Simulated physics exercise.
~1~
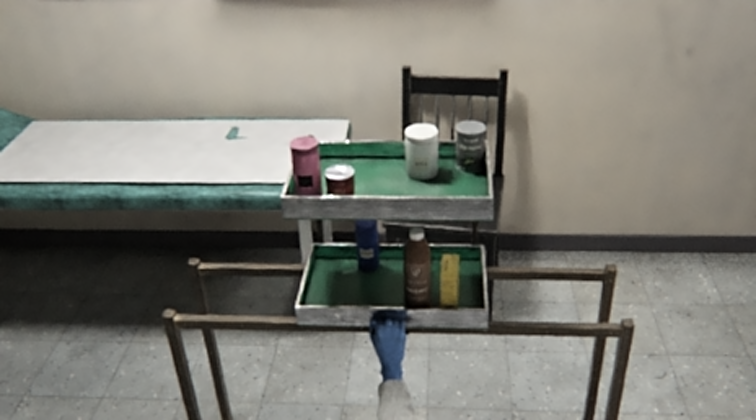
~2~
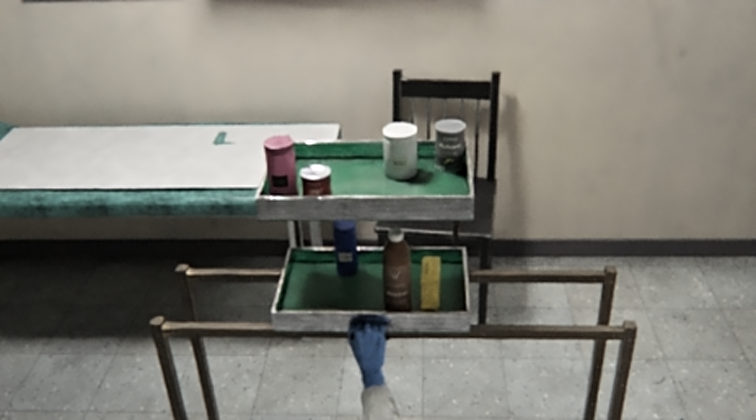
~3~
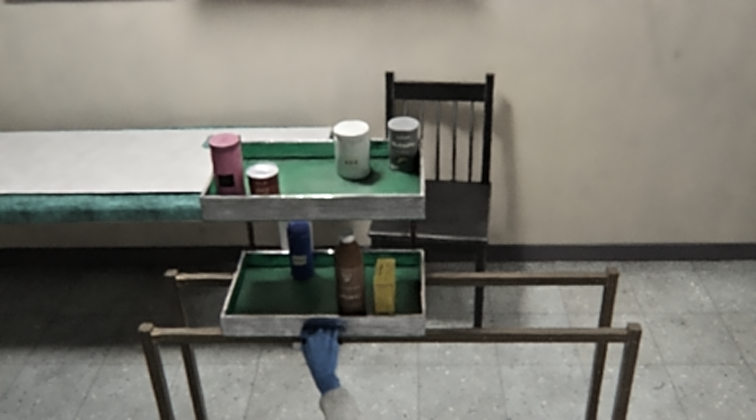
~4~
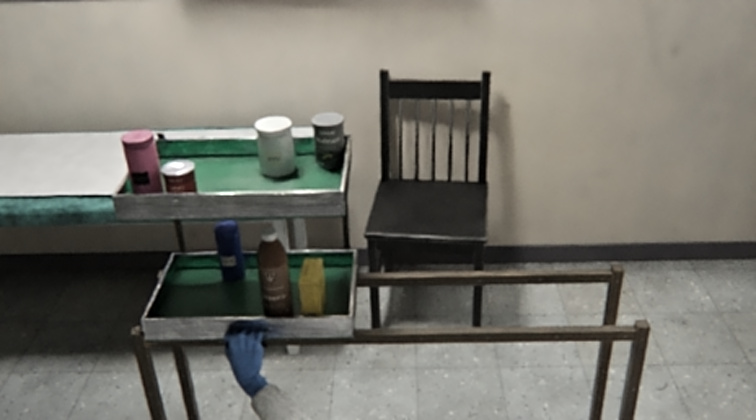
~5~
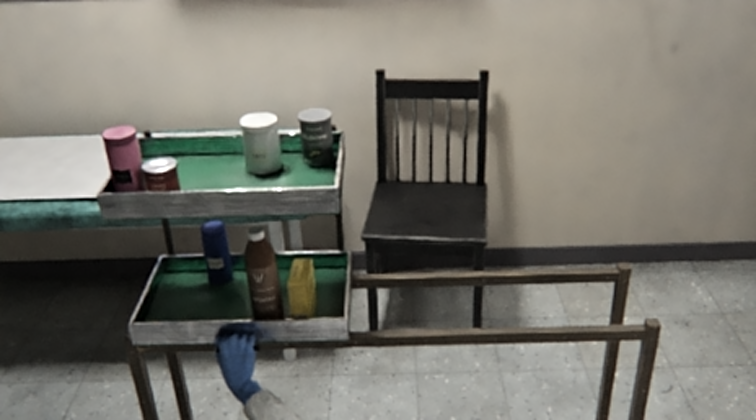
A blue-gloved hand slides a two-tier tray of containers left, and all stay standing.
